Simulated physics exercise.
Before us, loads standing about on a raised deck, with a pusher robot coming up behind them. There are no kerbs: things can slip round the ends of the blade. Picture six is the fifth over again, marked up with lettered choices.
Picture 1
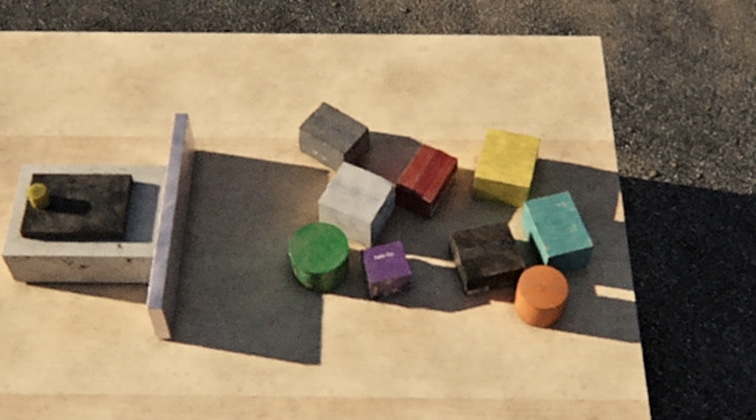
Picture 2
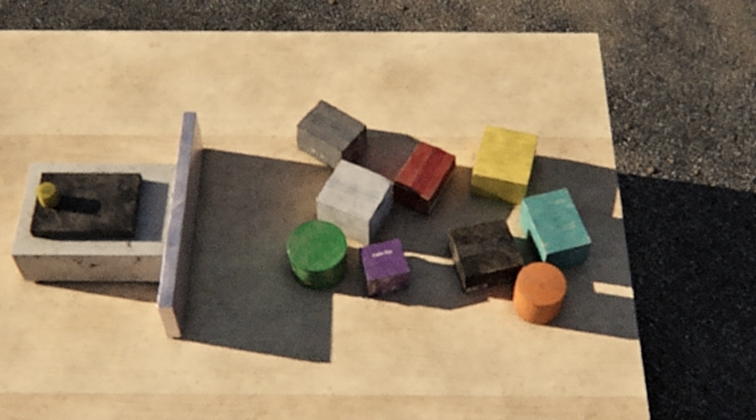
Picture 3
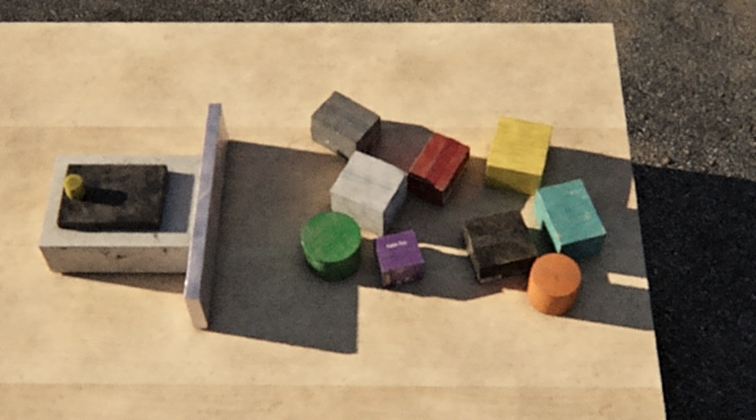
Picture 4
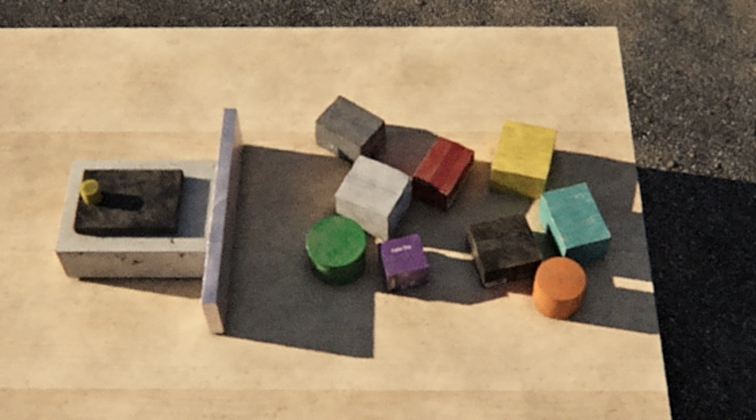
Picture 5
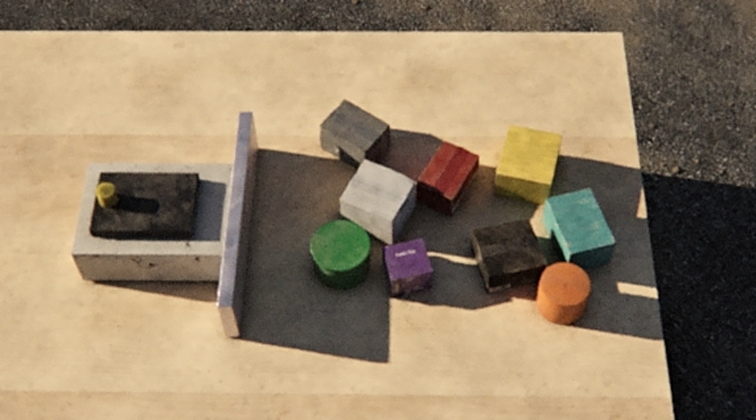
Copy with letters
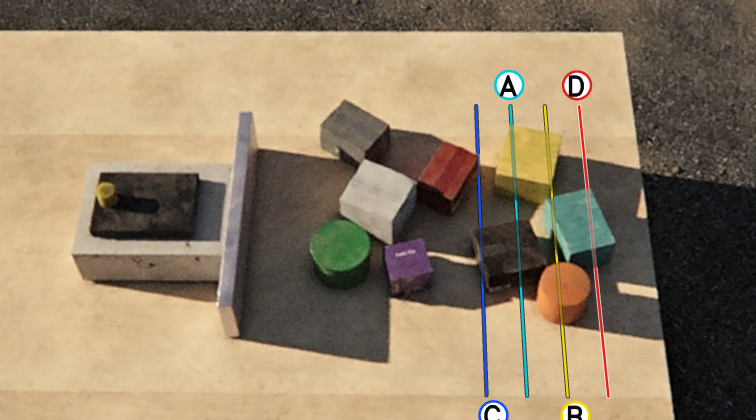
In the video, a pale, boxy machine with a wide upright front panel moves a short way right across a light-coloured deck, narrowing the gap to a cluster of coloured blocks and cylinders, which stay in place on the surface.
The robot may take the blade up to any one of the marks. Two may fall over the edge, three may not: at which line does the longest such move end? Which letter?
B is the last line within the limit.
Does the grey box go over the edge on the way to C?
No.
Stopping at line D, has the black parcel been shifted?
Yes.
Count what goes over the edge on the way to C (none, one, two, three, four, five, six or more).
By then, none.
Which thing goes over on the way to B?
The turquoise crate goes over.
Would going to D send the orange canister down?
Yes.
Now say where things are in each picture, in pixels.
The first picture shows purple box (386, 271); black parcel (486, 258); red box (427, 181).
The second picture shows robot (94, 203); yellow crate (505, 165).
The third picture shows robot (122, 195); green pail (333, 247).
The fourth picture shows robot (137, 200); turquoise crate (574, 226).
The fifth picture shows robot (153, 203); purple box (408, 268); black parcel (508, 255); red box (448, 178).
On the copy, A at (518, 239); B at (555, 239); C at (481, 239); D at (593, 239).
On B. First, robot (268, 204); grey box (398, 136); red box (454, 174).
Then, robot (382, 204); turquoise crate (605, 224); black parcel (560, 250).
Finally, robot (471, 205); turquoise crate over the edge; black parcel (648, 247); one fallen.
By contrast, A is within the limit but short; C is within the limit but short; D drops four.
